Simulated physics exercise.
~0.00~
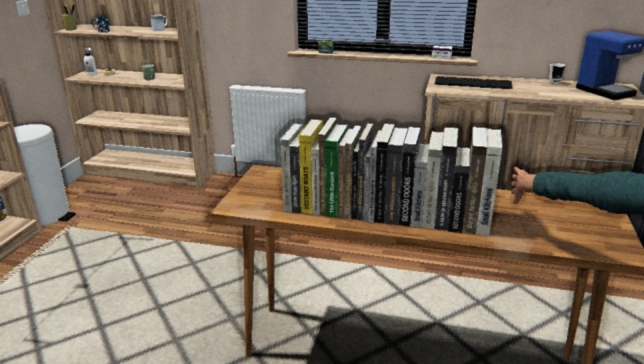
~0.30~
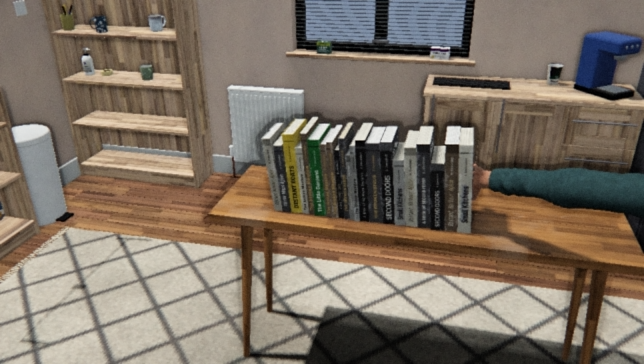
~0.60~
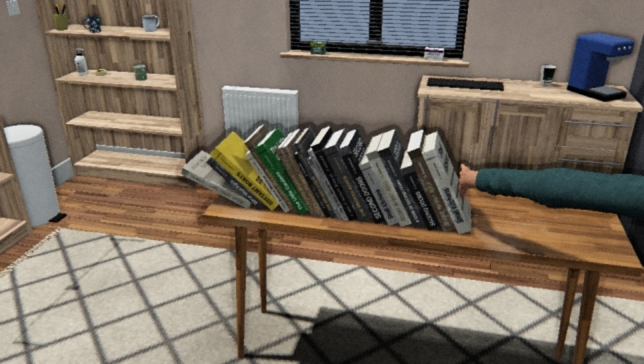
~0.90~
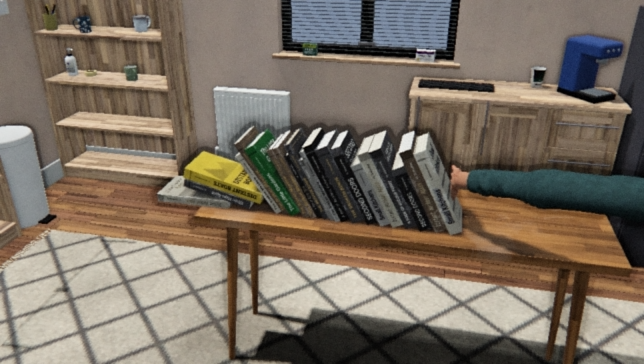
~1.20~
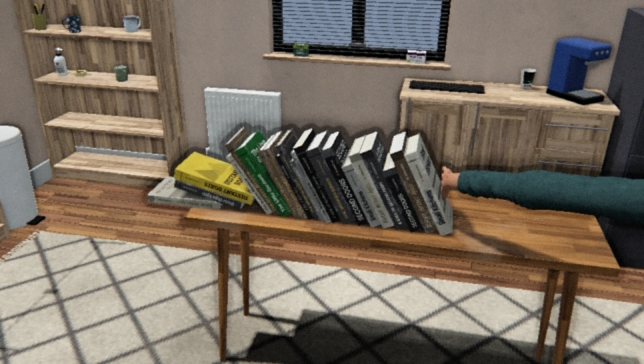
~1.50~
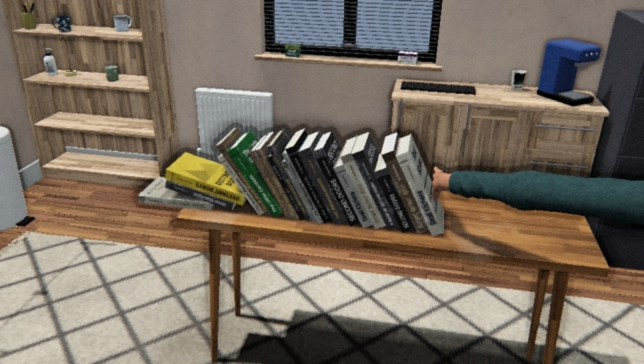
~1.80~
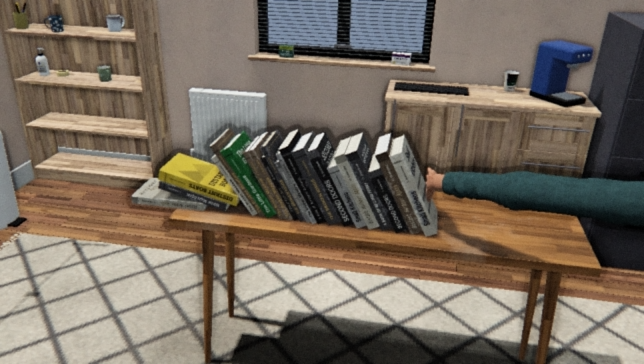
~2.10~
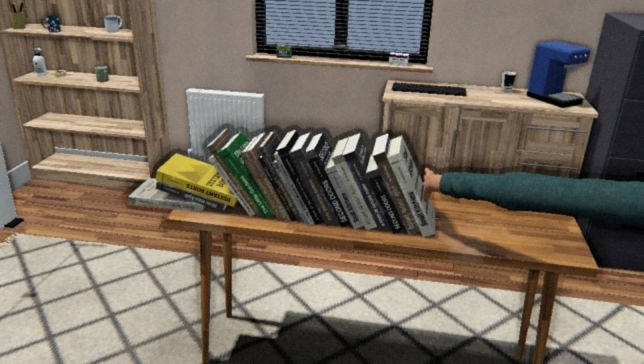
In this clip, an arm in a teal sleeve pushes a row of upright books leftward along a wooden table until they lean left. The yellow book and those at the left end topple flat near the edge, while the green book stays leaning on the table.
